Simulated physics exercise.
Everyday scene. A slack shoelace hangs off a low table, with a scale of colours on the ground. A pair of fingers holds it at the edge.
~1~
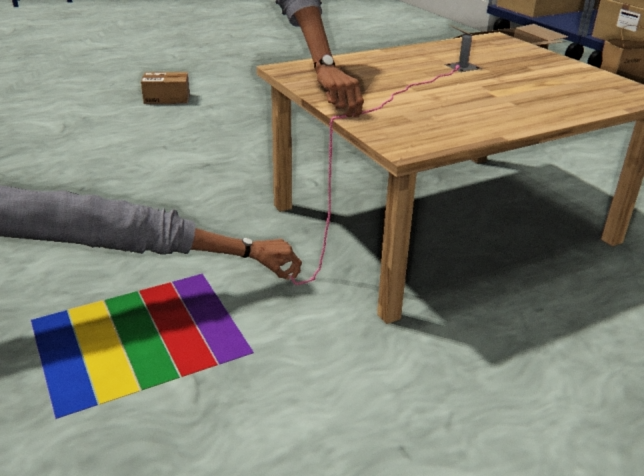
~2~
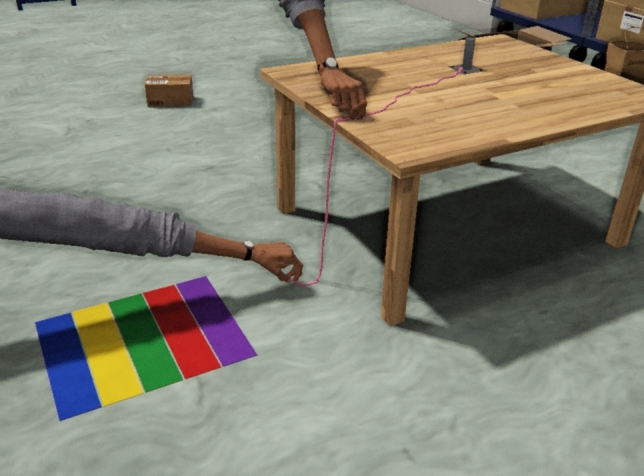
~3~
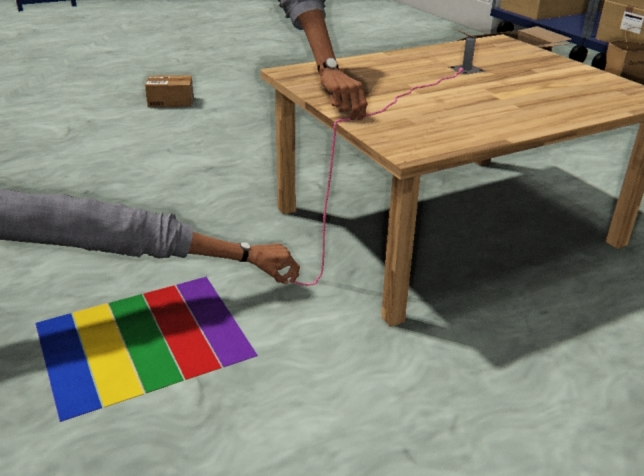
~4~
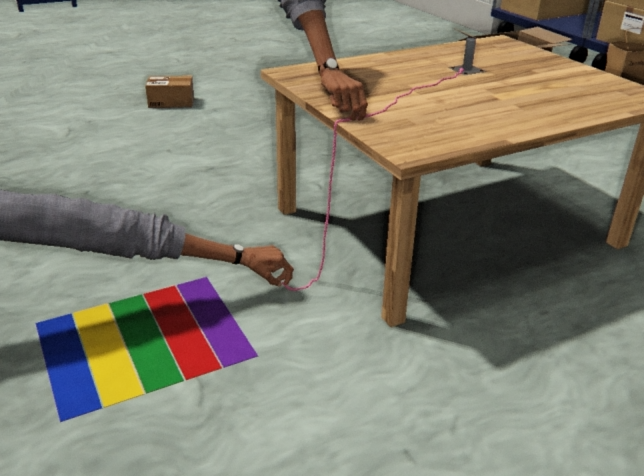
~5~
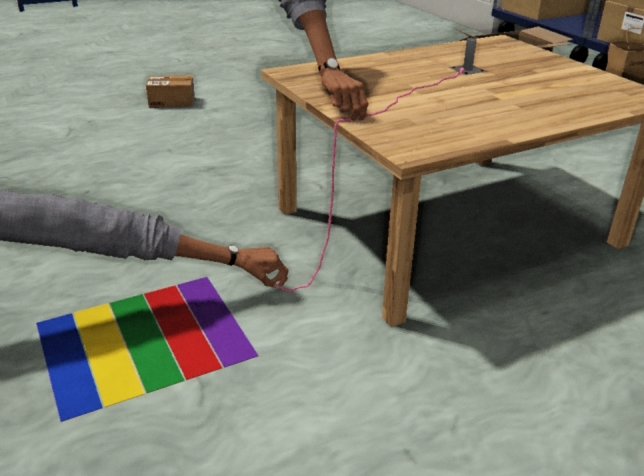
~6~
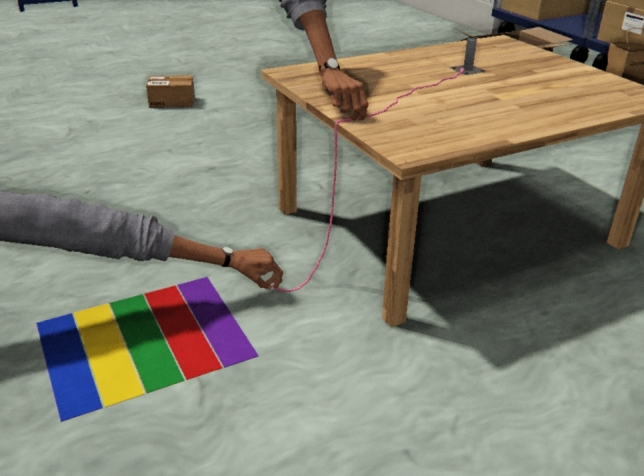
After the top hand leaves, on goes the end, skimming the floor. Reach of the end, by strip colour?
Red.
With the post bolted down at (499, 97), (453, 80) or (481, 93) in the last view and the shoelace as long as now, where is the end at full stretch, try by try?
Try by try: (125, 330), (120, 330) and (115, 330).
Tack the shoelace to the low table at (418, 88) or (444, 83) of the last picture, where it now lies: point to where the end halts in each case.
First try at (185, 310), second at (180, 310).
Soon after, end near (235, 296); short of the strips.
Then, end near (200, 307); over purple.
At full stretch, end near (178, 313); over red. The end stops over the red strip.
